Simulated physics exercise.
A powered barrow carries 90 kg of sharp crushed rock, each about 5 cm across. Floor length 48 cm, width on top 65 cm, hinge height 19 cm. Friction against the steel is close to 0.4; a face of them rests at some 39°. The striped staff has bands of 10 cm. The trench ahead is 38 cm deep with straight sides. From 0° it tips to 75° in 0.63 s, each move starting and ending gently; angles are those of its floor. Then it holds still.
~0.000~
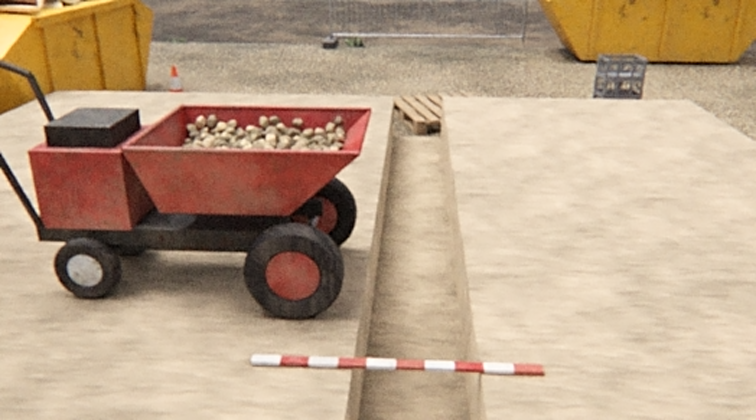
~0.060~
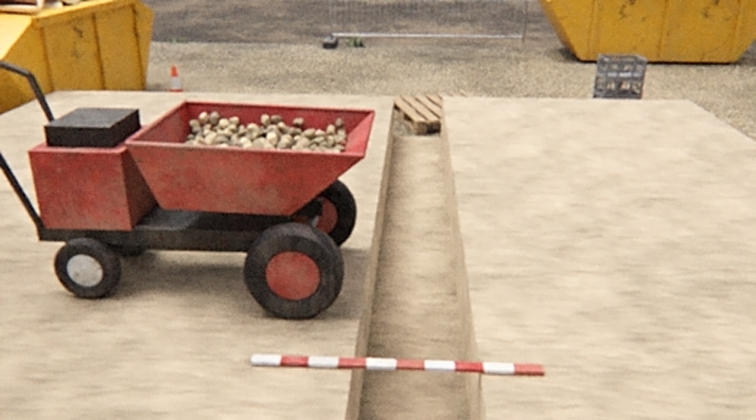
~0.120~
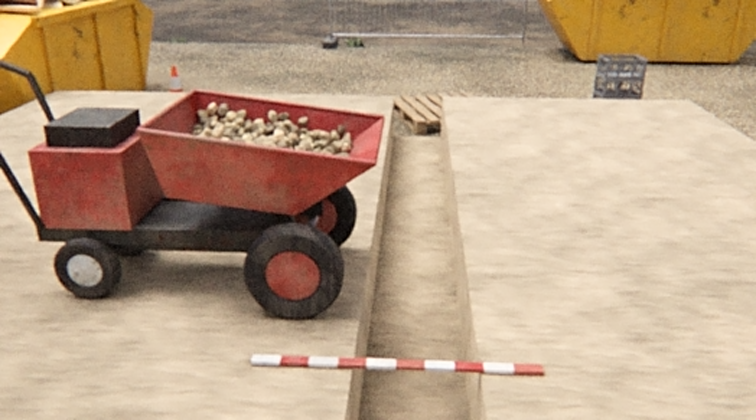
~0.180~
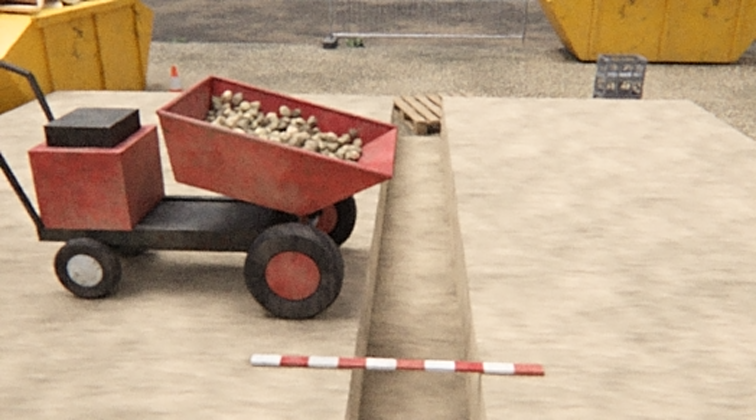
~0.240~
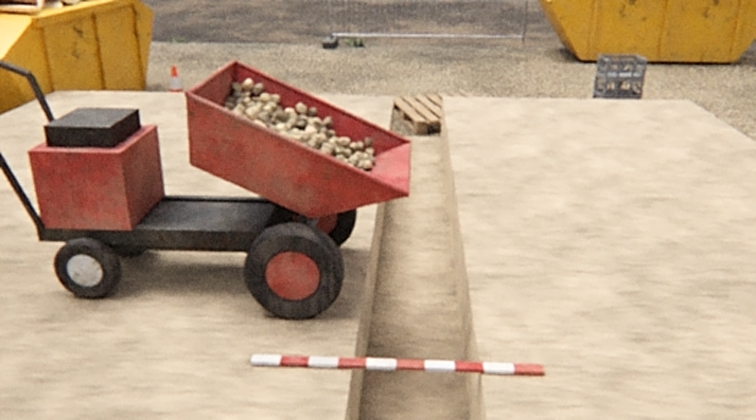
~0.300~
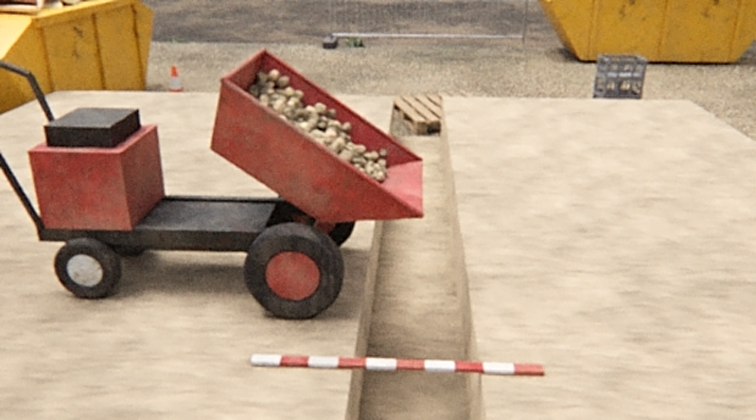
A red powered barrow raising the back of its stone-filled tray, tilting it steadily toward the right beside a narrow trench.
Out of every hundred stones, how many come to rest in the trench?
Close to 54 in a hundred.
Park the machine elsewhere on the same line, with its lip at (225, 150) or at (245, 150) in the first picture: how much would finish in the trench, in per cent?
First some 55, then 75 per cent.
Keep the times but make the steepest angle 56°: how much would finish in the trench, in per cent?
It would be near 30 per cent.
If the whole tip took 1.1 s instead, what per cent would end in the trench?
In that case some 70 per cent.
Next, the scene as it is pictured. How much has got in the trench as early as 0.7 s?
About 20 per cent by then.
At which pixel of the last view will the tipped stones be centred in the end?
Around (460, 336).
After 0.5 s the floor is at 63°; 100 % in the tray; the foremost stones are at (412, 227).
After 0.7 s the floor is at 75°; 71 % in the tray, 19 % in the trench, 11 % past the trench; the foremost stones are at (501, 289).
After 1.1 s the floor is at 75°; 8 % in the tray, 45 % in the trench, 46 % past the trench; the foremost stones are at (653, 286).
After 3.0 s the floor is at 75°; 0 % in the tray, 54 % in the trench, 46 % past the trench; the foremost stones are at (729, 275).
